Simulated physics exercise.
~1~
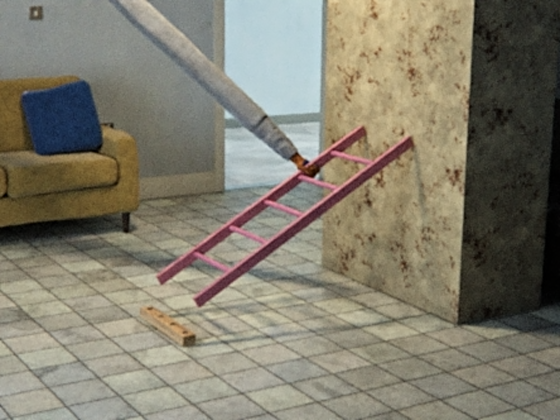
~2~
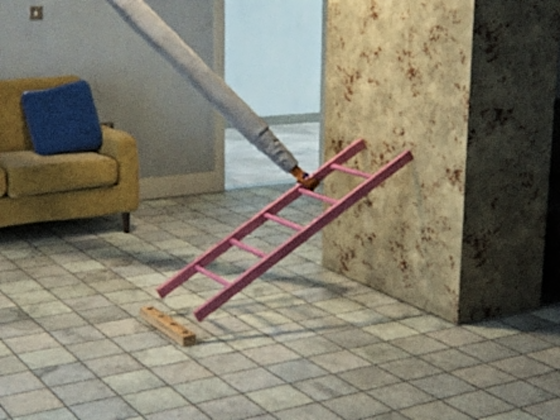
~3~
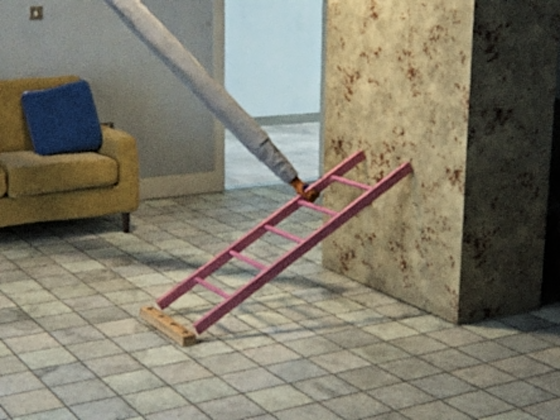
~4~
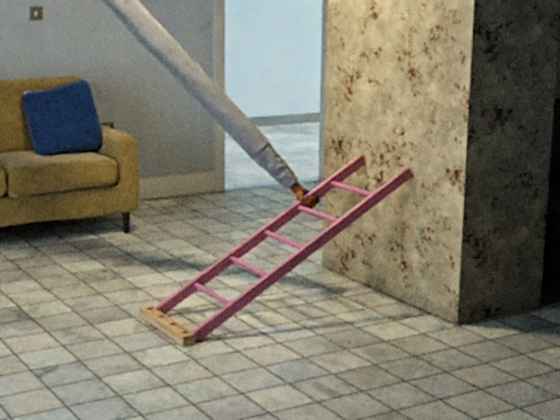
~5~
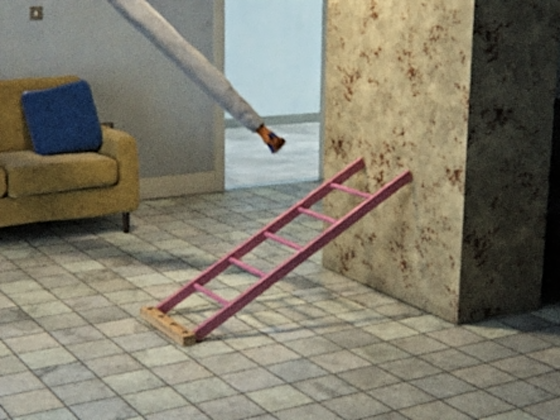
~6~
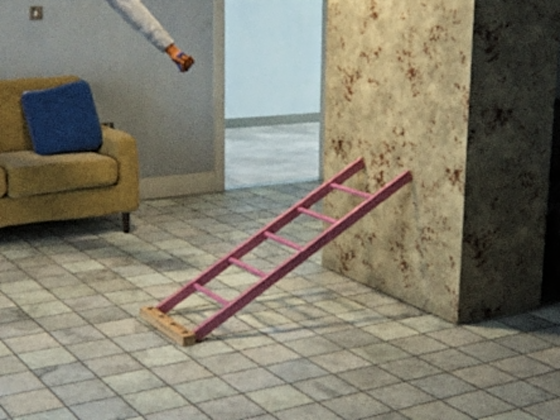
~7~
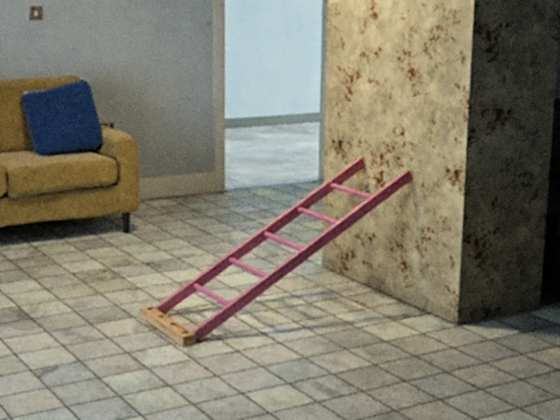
A pink ladder is lowered against a wooden strip, released by a hand, and stays leaning.
